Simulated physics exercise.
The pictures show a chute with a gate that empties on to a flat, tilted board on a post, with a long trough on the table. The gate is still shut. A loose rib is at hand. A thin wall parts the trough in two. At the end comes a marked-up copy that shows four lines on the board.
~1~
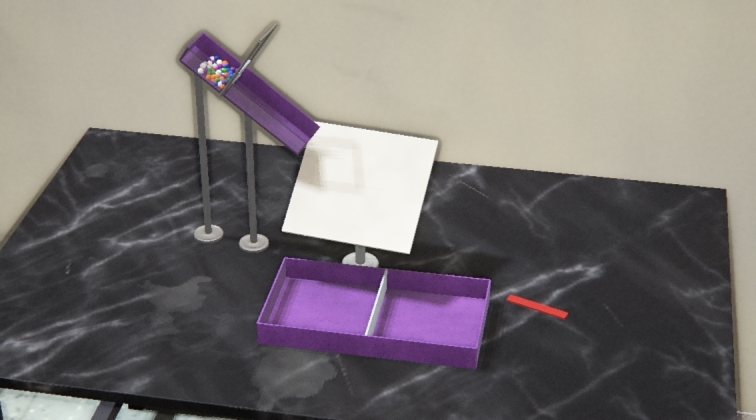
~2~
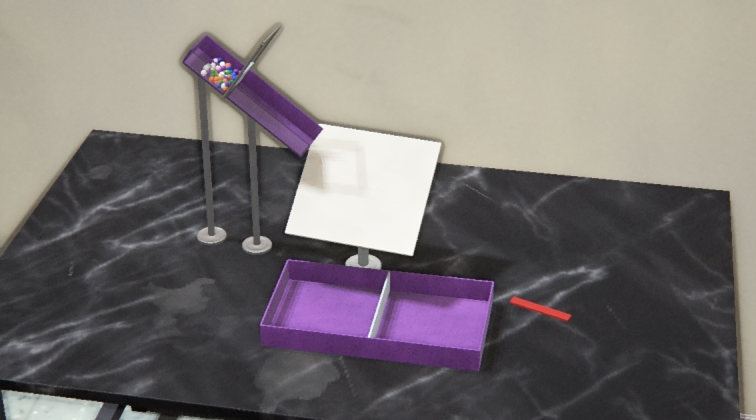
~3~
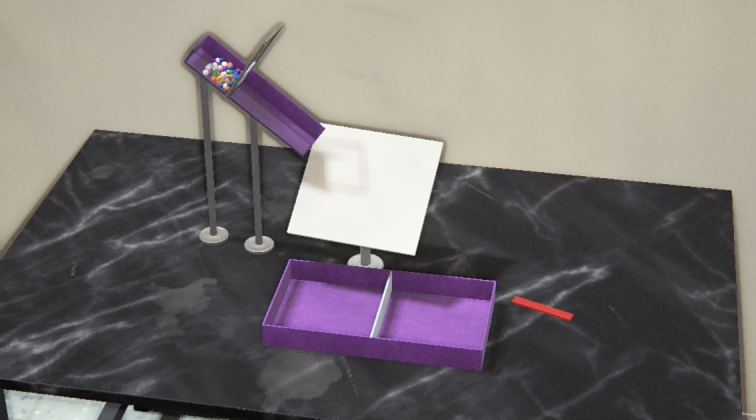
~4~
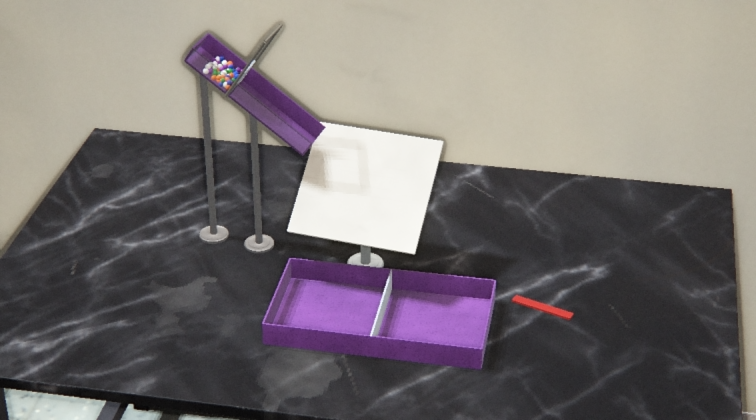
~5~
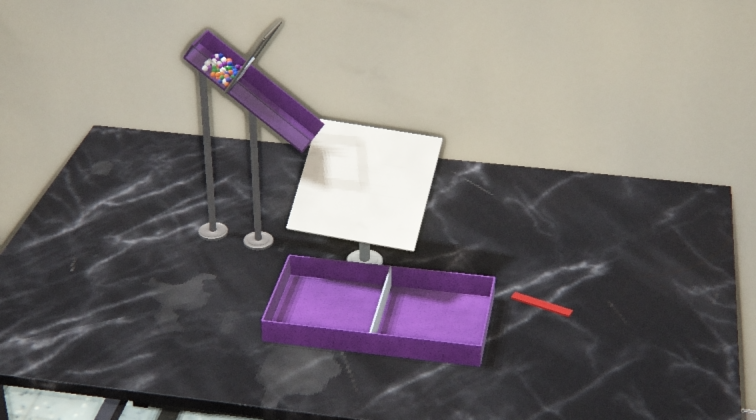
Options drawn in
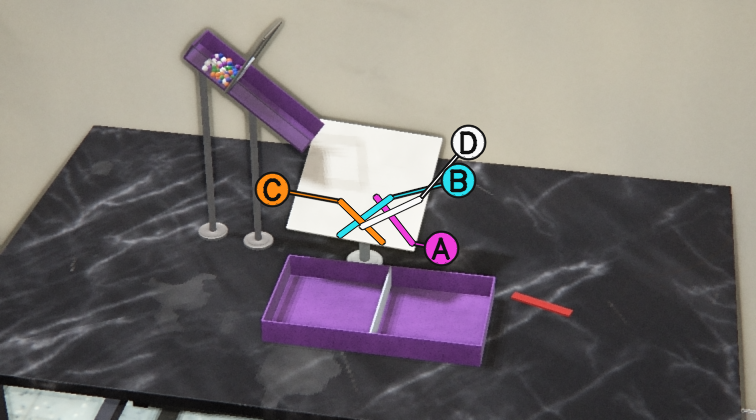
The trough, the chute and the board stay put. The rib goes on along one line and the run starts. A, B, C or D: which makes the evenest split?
Go for A.
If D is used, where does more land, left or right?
Left.
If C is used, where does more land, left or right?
More lands on the right.
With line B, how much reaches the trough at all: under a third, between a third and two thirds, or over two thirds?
Line B gives over two thirds.
On the marked copy, line A from (376, 197) to (412, 243); line B from (390, 197) to (340, 235); line C from (340, 201) to (382, 241); line D from (419, 199) to (362, 226).
If A is chosen, of what is caught, about half in the left half, about half in the right.
If B is chosen, of what is caught, most in the left half, a small part in the right.
If C is chosen, of what is caught, a small part in the left half, nearly all in the right.
If D is chosen, of what is caught, nearly all in the left half, a small part in the right.
